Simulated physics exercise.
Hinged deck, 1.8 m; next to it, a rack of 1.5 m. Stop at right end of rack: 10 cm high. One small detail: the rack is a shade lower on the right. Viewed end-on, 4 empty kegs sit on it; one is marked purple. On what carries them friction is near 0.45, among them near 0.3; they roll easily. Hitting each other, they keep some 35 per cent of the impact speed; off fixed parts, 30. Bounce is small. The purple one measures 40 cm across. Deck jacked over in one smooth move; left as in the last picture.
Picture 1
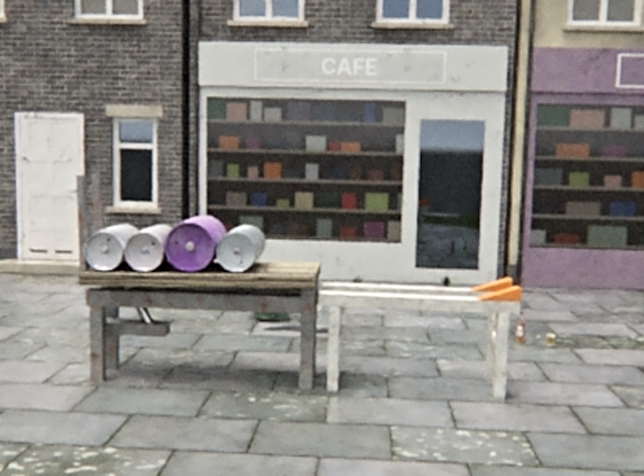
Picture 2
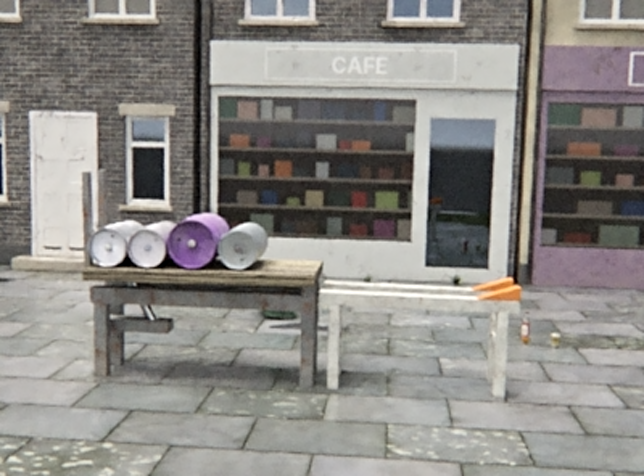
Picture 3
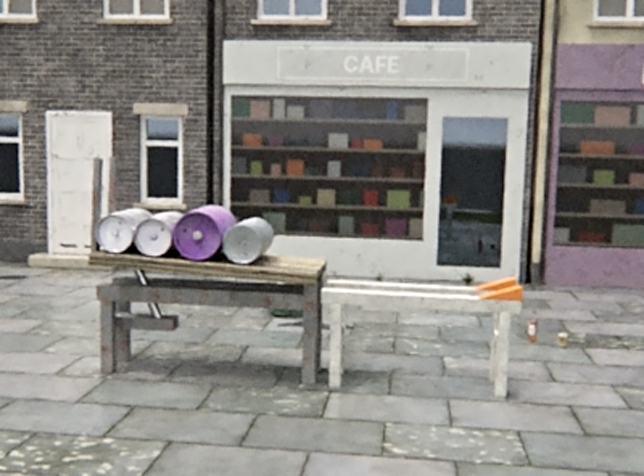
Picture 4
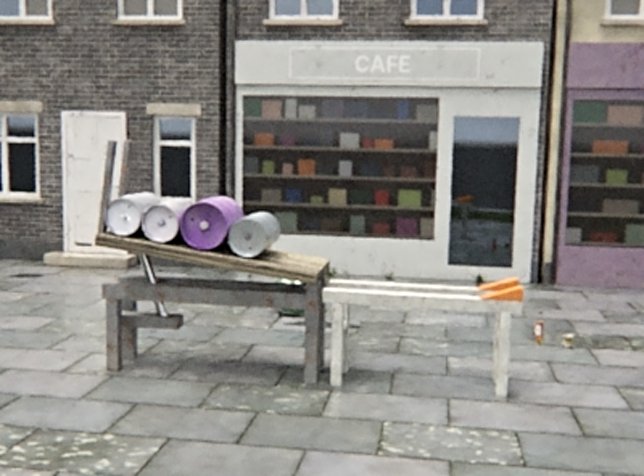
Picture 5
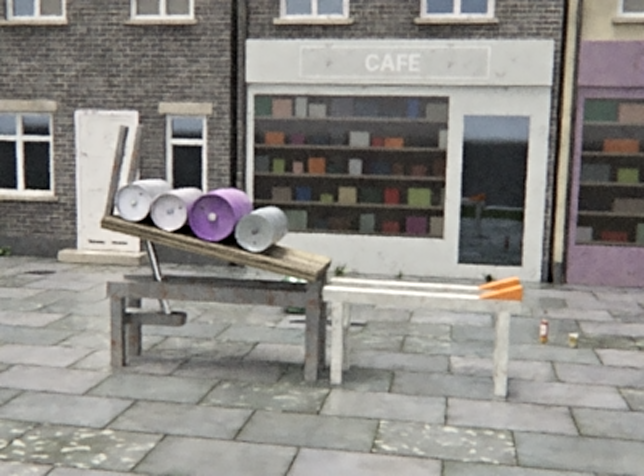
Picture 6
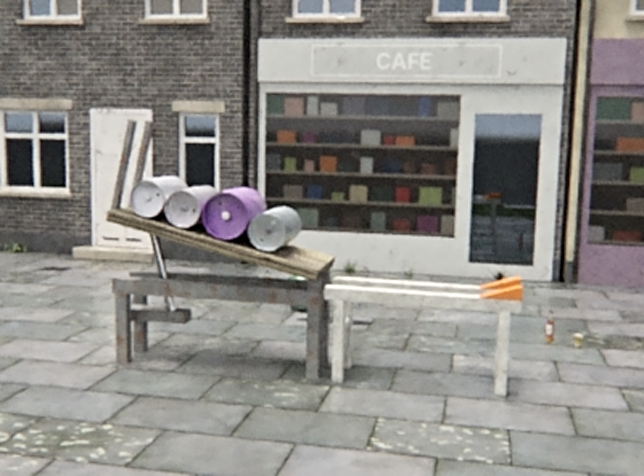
A hinged wooden deck carrying a row of kegs, one purple among silver-grey ones, rises at its left end on a dark bench, slanting down toward a low white rack with orange pieces at its right end. Behind them, across grey street paving, stand a pale cafe front and brick walls. The kegs ride up with the deck while the eye-level view shifts gradually sideways, sliding the buildings rightward.
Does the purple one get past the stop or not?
Nothing stops it: Purple escapes over the stop.
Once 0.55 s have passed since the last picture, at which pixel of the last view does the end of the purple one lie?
Roughly at (278, 231) in the last picture.
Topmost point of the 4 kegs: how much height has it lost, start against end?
Some 20 centimetres.
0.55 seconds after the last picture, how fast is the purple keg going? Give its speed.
1.0 m/s or so.
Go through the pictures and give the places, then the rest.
Purple (190, 247); deck tilted 1° back; stop top at (519, 290), in the first frame.
Purple (192, 244); deck tilted 1° back, in the second frame.
Purple (197, 236); deck tilted 3° to the rack, in the third frame.
Purple (204, 226); deck tilted 7° to the rack, in the fourth frame.
Purple (212, 217); deck tilted 11° to the rack, in the fifth frame.
Purple (226, 216); deck tilted 13° to the rack, in the sixth frame.
Another 0.6 s on from the last picture, purple is on the deck, 40 cm from the hinge, rolling right; 0 of 4 over the stop.
Another 1.2 s on from the last picture, purple is on the rack, 120 cm from the rack's far end, rolling right; 0 of 4 over the stop.
Another 1.9 s on from the last picture, purple is on the rack, 40 cm from the rack's far end, rolling right; 1 of 4 over the stop.
Another 2.5 s on from the last picture, purple is over the stop and falling; 2 of 4 over the stop.
In the end (6.1 s after the last picture), purple is over the stop, on the ground; 2 of 4 over the stop.
